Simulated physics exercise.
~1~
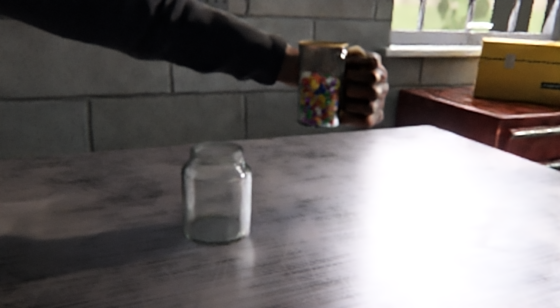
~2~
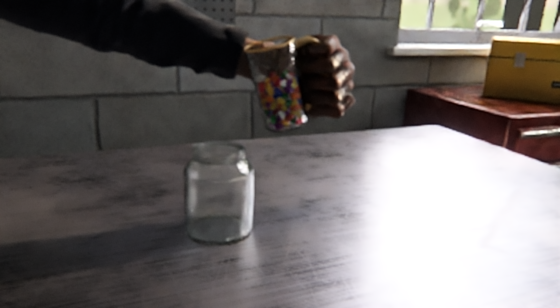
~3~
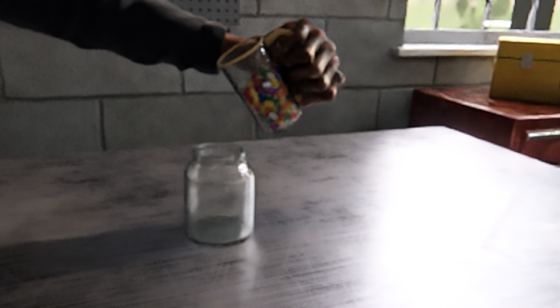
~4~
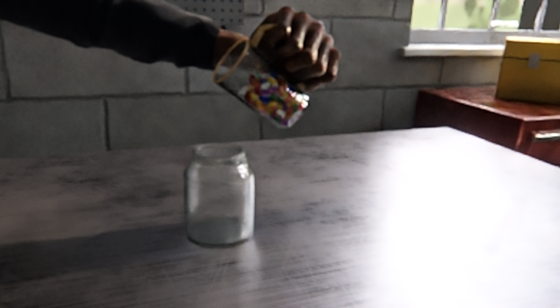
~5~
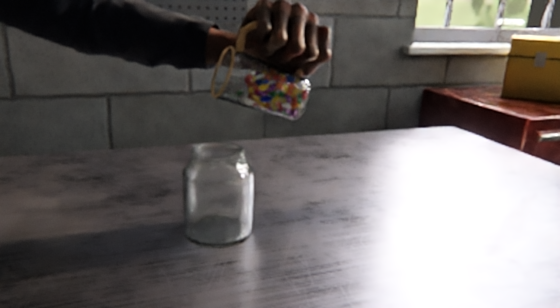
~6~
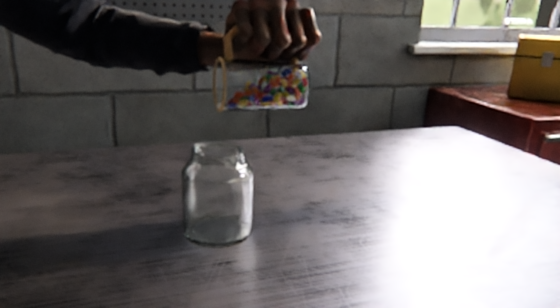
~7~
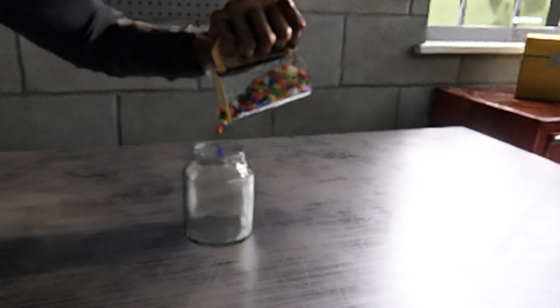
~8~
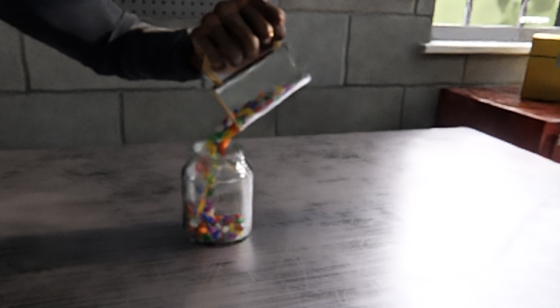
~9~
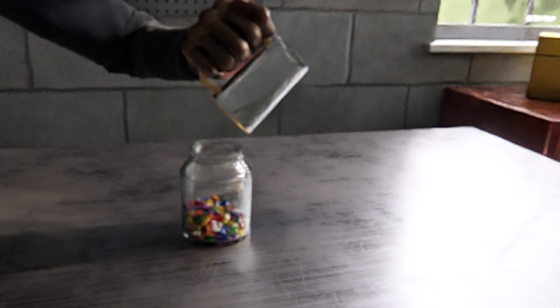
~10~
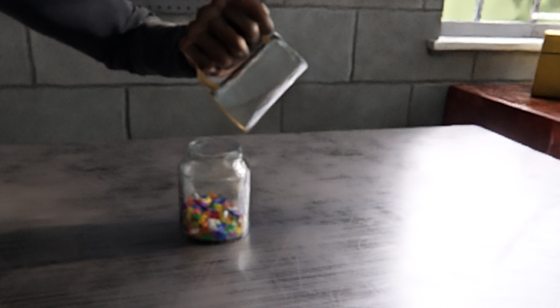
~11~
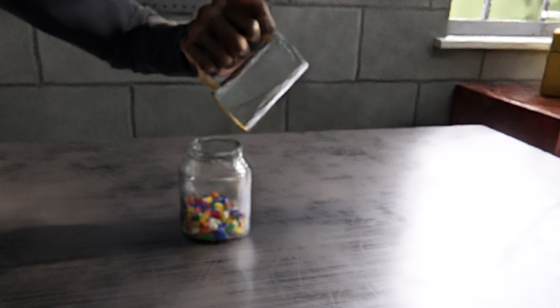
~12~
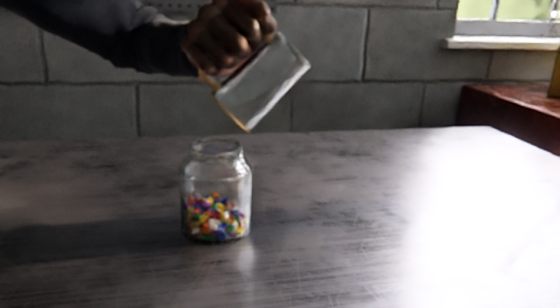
Hand tipping a clear cup of colourful jelly beans over a glass jar, emptying them all in and holding the cup upturned above.
